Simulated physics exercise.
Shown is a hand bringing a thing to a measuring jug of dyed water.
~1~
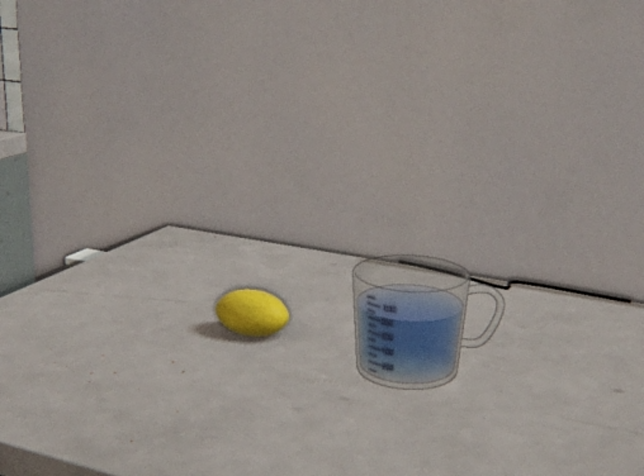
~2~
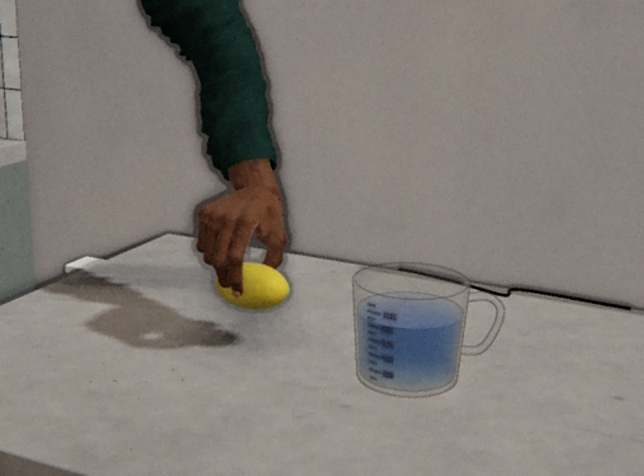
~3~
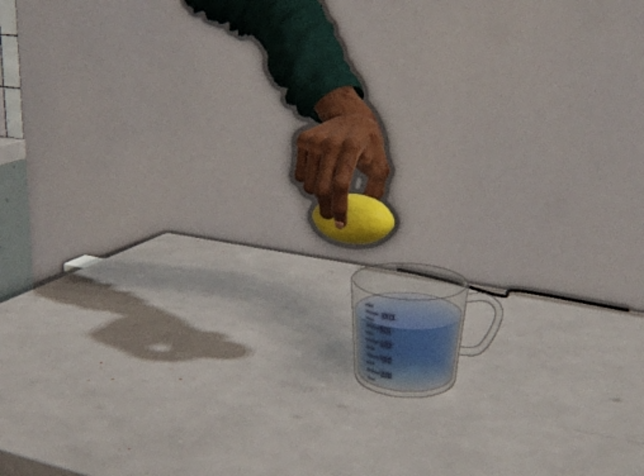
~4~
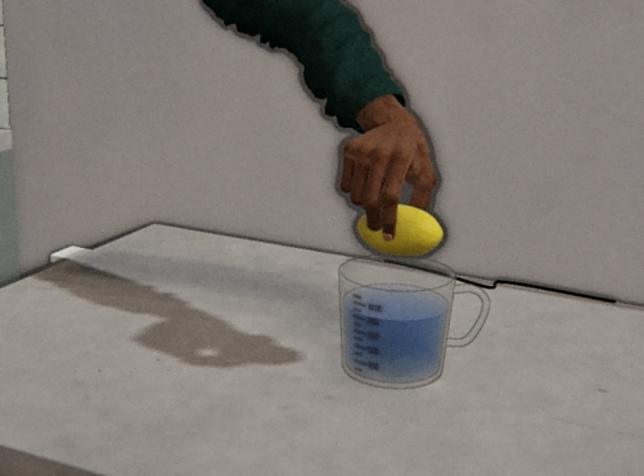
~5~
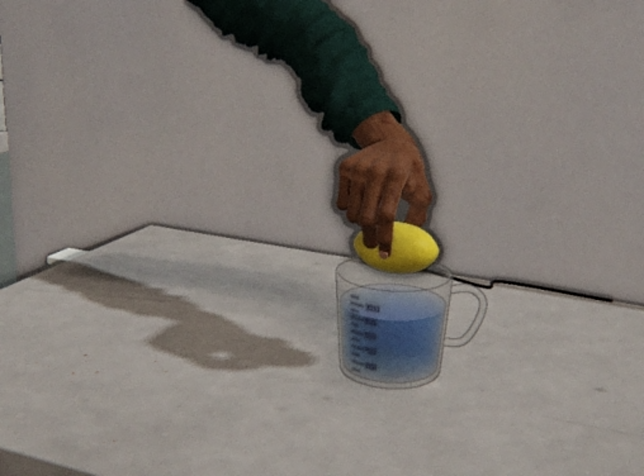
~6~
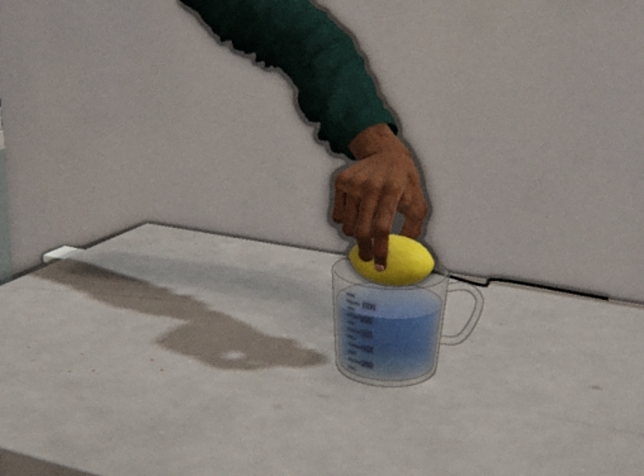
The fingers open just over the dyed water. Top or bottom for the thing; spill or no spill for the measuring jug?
Put in the dyed water, the thing stays afloat, and the measuring jug does not spill.
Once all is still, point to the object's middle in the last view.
(389, 303), roughly.
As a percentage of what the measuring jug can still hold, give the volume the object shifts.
It comes to around 40 percent.
Shortly, the lemon enters the dyed water; the measuring jug is about three quarters full.
Then, the lemon comes up again; the measuring jug is about three quarters full.
At the finish, the lemon bobs at the top; the measuring jug is about three quarters full; no mess.
